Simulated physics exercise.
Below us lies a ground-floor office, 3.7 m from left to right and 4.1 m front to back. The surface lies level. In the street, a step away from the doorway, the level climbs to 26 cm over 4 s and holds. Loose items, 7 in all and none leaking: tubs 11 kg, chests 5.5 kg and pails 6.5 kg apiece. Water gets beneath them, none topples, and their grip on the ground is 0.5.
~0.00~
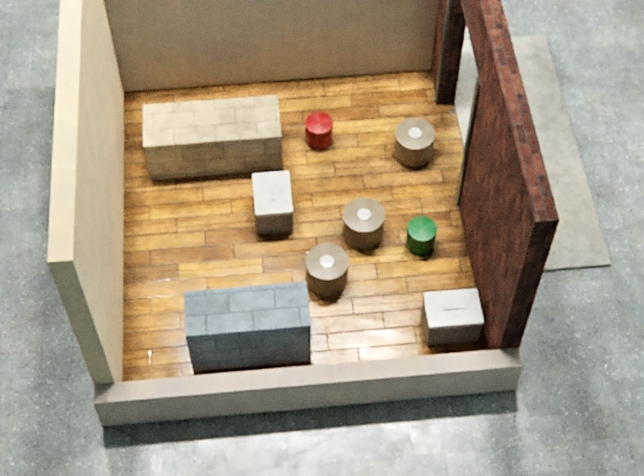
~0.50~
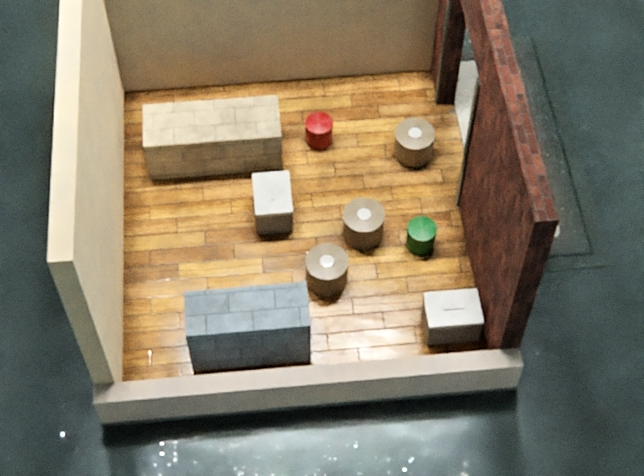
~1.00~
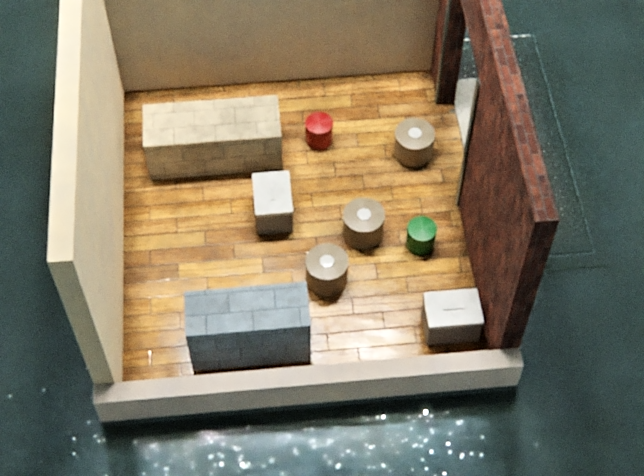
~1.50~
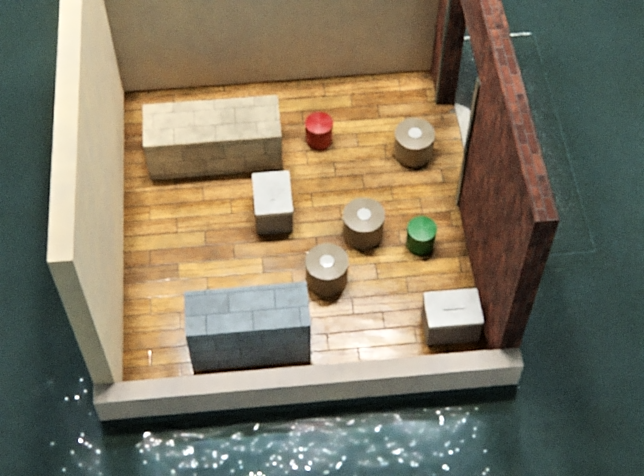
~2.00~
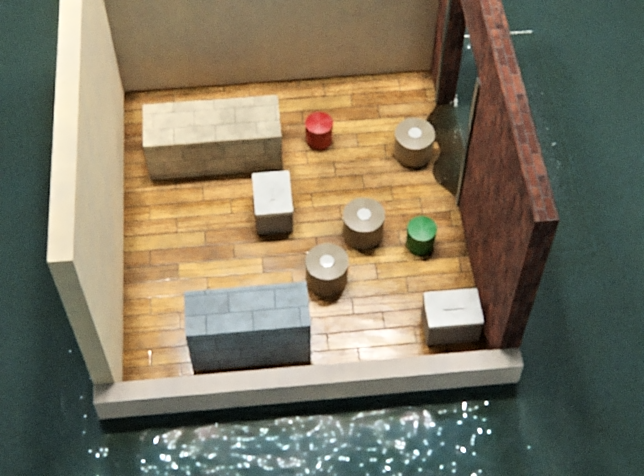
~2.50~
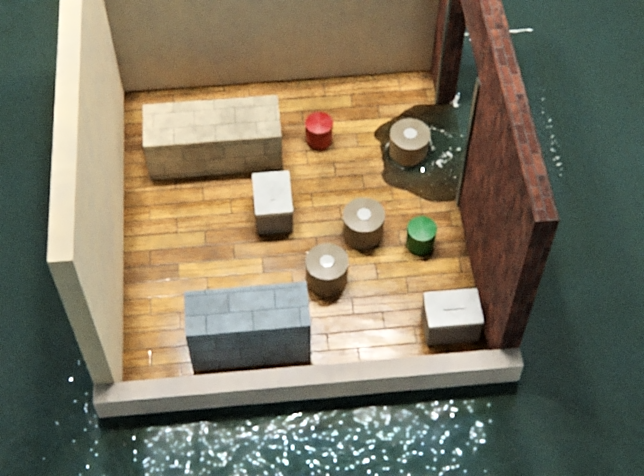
Water spread over the grey ground around a small open-topped room, then crept through the doorway on the right onto the wooden floor, where one round tan object shifted slightly left.
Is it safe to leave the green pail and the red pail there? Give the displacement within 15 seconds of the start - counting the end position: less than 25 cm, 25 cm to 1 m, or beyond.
The green pail slides a little; the red pail travels far.
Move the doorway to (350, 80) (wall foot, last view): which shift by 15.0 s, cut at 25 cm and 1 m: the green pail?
Then the green pail ends far away.
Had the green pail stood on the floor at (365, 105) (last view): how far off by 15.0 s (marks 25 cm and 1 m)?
It gets carried off.
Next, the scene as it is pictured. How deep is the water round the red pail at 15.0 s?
Roughly 23 cm.
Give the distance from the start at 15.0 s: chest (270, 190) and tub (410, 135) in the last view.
In turn: 100 cm, 400 cm.
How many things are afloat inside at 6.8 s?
At that moment 3.
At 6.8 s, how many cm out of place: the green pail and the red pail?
About 0 and 200 cm.
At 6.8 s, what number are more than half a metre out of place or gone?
By then 3.
After 3.5 s the green pail is near (422, 228), 0.0 m from its start, aground; the red pail is near (319, 123), 0.0 m from its start, aground; 0 afloat.
After 6.8 s the green pail is near (422, 228), 0.0 m from its start, aground; the red pail is near (150, 97), 2.0 m from its start, afloat; 3 afloat.
After 11.0 s the green pail is near (412, 207), 0.3 m from its start, afloat; the red pail is near (133, 113), 2.1 m from its start, afloat; 7 afloat.
After 15.0 s the green pail is near (375, 269), 0.8 m from its start, afloat; the red pail is near (132, 109), 2.1 m from its start, afloat; 7 afloat.
